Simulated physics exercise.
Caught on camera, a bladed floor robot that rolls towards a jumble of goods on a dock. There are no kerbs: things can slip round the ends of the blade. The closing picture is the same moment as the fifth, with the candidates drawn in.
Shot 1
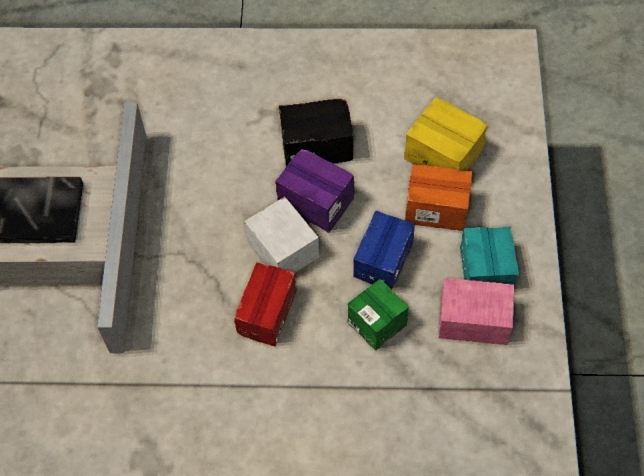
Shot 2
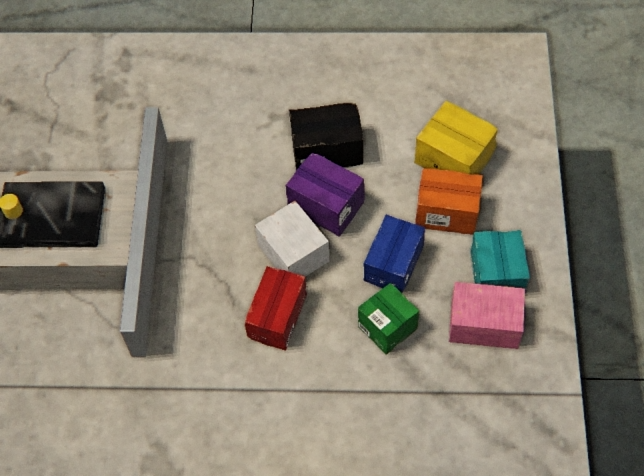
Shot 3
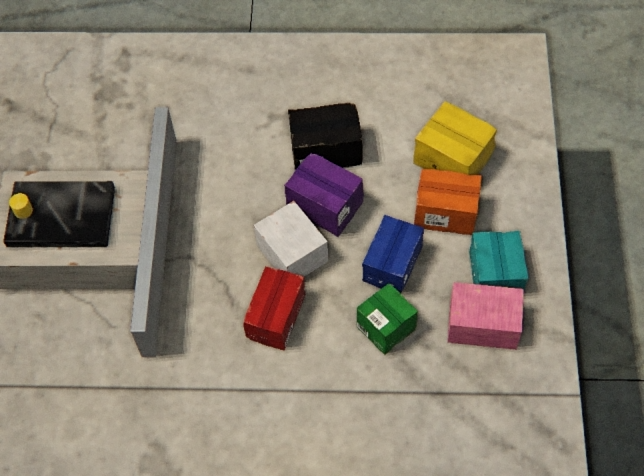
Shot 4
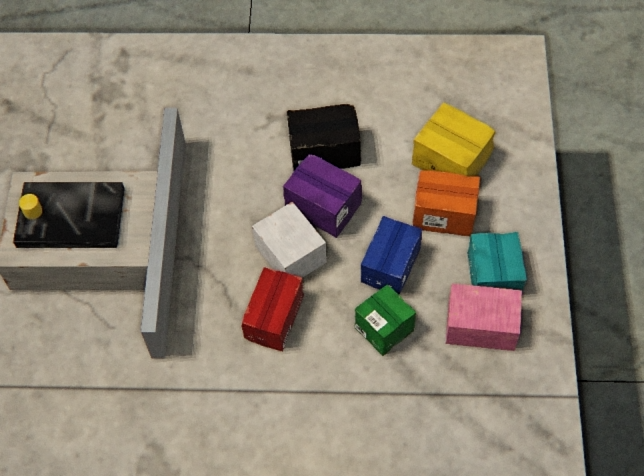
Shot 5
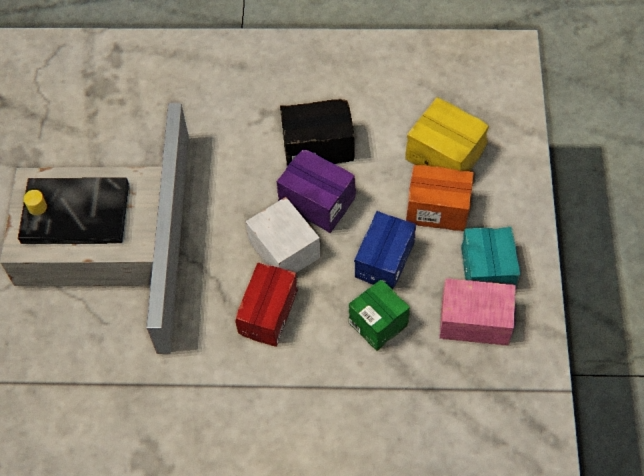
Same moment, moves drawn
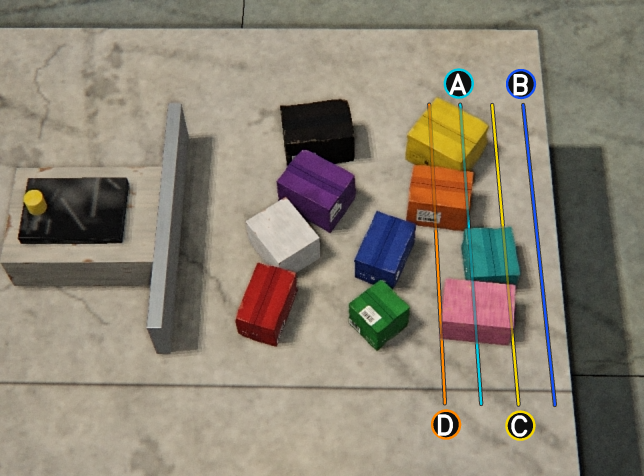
Ten boxes in black, yellow, purple, orange, white, blue, turquoise, red, green and pink lie jumbled on a pale, veined stone-like floor, seen from above at a slant. To their left is a low robot with a dark top panel and an upright grey blade facing them. The robot rolls rightward, bringing a yellow knob into view, while the boxes stay put and the camera shifts slightly.
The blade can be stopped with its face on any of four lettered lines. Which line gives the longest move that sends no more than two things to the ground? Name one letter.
As far as mark D.
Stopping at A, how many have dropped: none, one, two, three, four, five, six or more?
Four.
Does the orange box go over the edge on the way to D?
By then, no.
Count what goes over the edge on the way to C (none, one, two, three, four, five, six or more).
Six or more.
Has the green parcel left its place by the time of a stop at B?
By then, yes.
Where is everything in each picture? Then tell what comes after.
Red box (266, 304); yellow parcel (446, 142); green parcel (378, 314), in the first picture.
Robot (58, 213); orange box (449, 201), in the second picture.
Robot (68, 212); white crate (292, 243), in the third picture.
Robot (78, 213); turquoise parcel (497, 266), in the fourth picture.
Robot (82, 209); purple parcel (316, 191); red box (267, 304); yellow parcel (447, 142), in the fifth picture.
On the copy, A at (470, 243); B at (538, 243); C at (504, 243); D at (437, 242).
On D. First, robot (178, 210); red box (290, 306); purple parcel (321, 188).
Then, robot (276, 211); pink crate (490, 316); yellow parcel (475, 139).
Finally, robot (349, 211); pink crate (567, 326); turquoise parcel (557, 262); none fallen.
By contrast, A drops four; B drops ten; C drops six.
